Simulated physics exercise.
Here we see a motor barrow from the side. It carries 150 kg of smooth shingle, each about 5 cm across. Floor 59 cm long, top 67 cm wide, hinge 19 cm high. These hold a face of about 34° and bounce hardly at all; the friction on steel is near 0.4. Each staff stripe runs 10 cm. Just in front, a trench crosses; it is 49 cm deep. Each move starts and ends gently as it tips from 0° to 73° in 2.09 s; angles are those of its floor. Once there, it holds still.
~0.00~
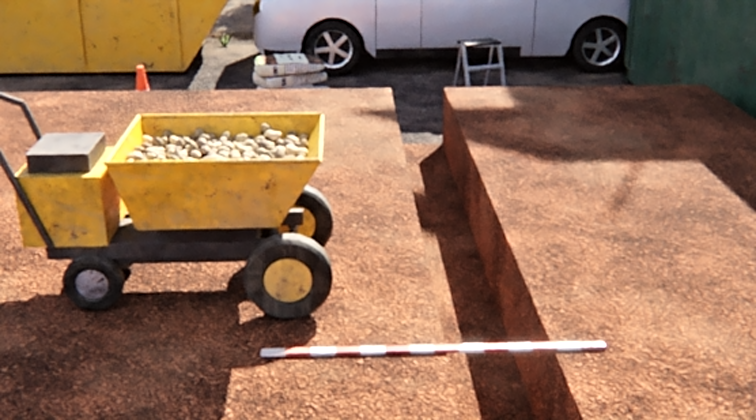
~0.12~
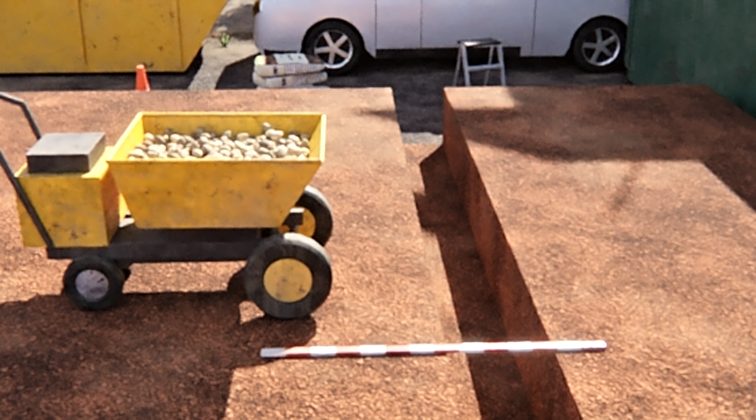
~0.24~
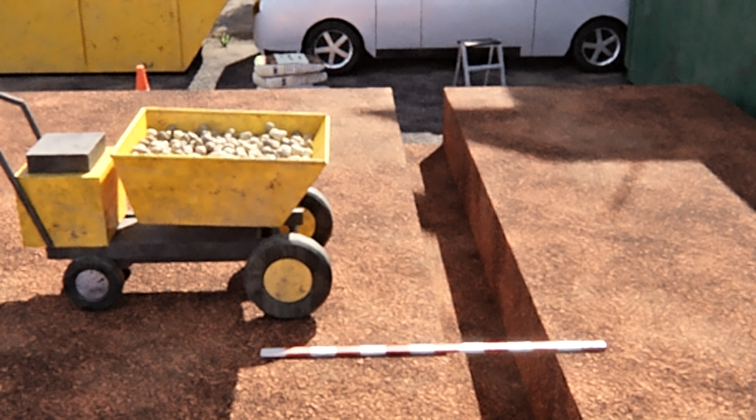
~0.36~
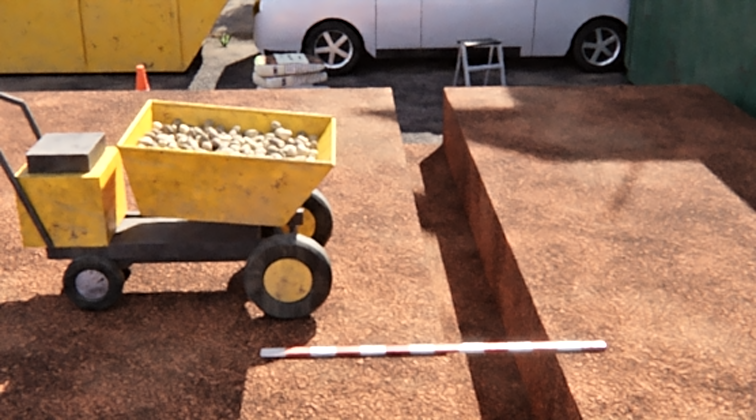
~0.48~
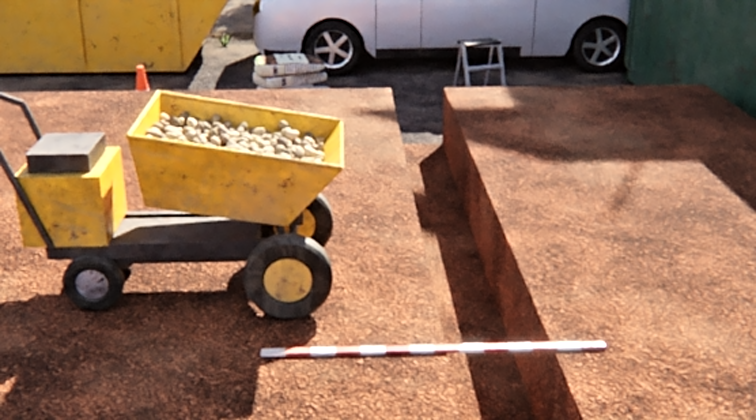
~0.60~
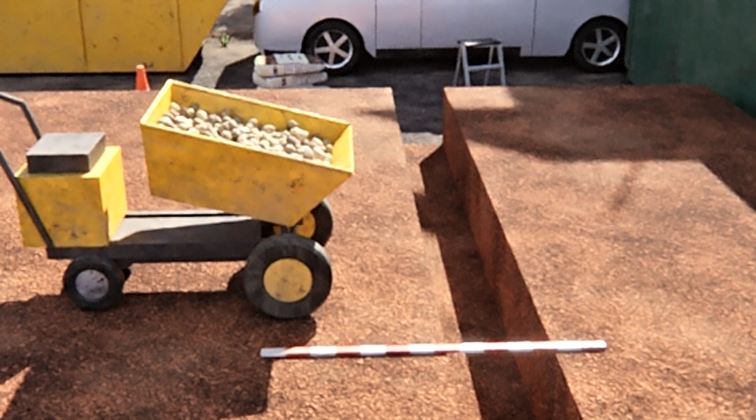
On reddish gravelly ground beside a trench, a yellow motor barrow's skip full of rounded stones slowly tilting down to the right.
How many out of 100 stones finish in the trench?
About 100 of them.
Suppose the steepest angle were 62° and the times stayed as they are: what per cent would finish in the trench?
Near 70 per cent then.
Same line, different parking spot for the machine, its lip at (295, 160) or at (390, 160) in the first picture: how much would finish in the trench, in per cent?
I'd expect close to 80 per cent at the first and 80 per cent at the second.
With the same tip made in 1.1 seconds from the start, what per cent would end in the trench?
It'd be some 100 per cent.
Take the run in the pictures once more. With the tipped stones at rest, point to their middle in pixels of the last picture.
At about pixel (477, 357) in the last view.
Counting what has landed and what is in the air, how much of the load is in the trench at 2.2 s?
Something like 60 in a hundred.
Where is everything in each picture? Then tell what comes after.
Lip at (320, 161), floor tilted 0°, highest stones at (225, 142), in the first frame.
Lip at (322, 161), floor tilted 1°, highest stones at (210, 143); the stones move at 0.1 m/s on average, in the second frame.
The skip is at 3°, its lip at (326, 162); the top of the load is at (197, 138); the stones move at 0.2 m/s on average, in the third frame.
The skip is at 6°, its lip at (333, 165); the top of the load is at (181, 134); the stones move at 0.3 m/s on average, in the fourth frame.
The skip is at 10°, its lip at (342, 168); the top of the load is at (182, 126); the stones move at 0.3 m/s on average, in the fifth frame.
Lip at (352, 173), floor tilted 15°, highest stones at (182, 116); the stones move at 0.4 m/s on average, in the sixth frame.
After 1.6 s the floor is at 62°; 97 % in the skip, 2 % short of the trench, 1 % in the trench; the foremost stones are at (442, 256).
After 2.2 s the floor is at 73°; 38 % in the skip, 2 % short of the trench, 60 % in the trench; the foremost stones are at (518, 363).
After 2.5 s the floor is at 73°; 19 % in the skip, 3 % short of the trench, 79 % in the trench; the foremost stones are at (515, 351).
After 4.5 s the floor is at 73°; 0 % in the skip, 100 % in the trench; the foremost stones are at (513, 350).
